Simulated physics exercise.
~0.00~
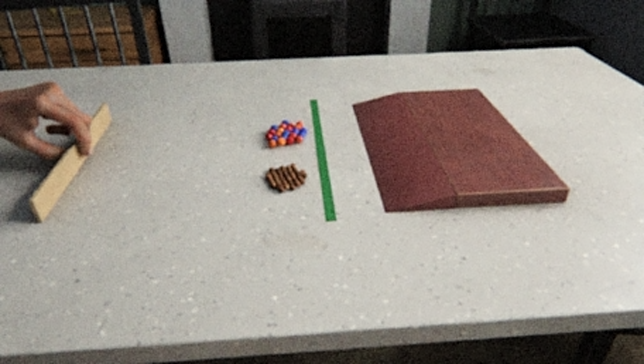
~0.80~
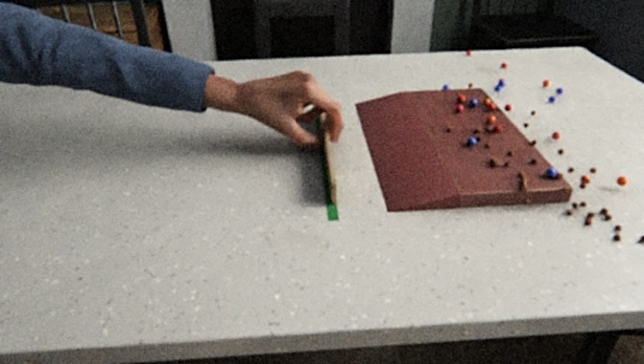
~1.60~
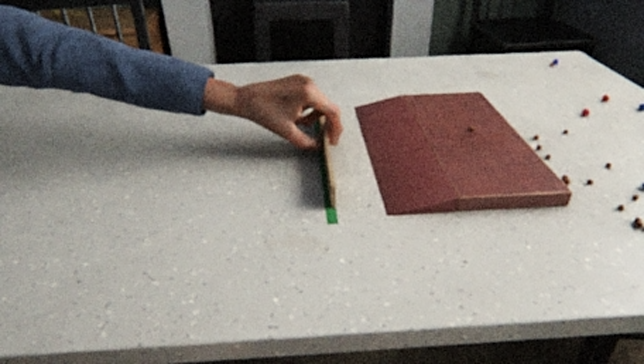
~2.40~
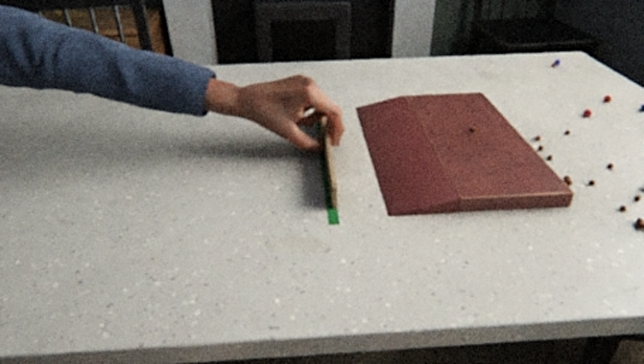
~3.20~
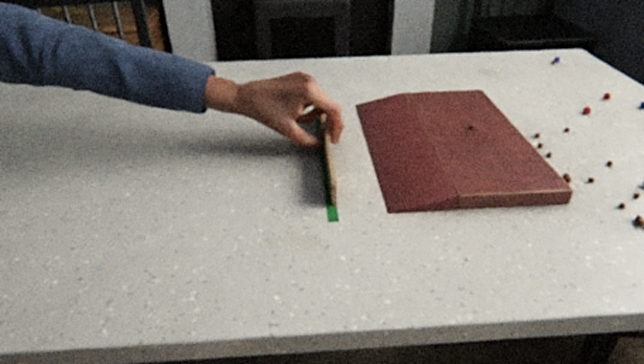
The clip shows a hand sweeping a flat piece rightward to a green tape line, sending two small piles of beads, one red and blue, one brown, over a dark red ramp; the hand stays at the tape while beads lie scattered beyond the ramp.
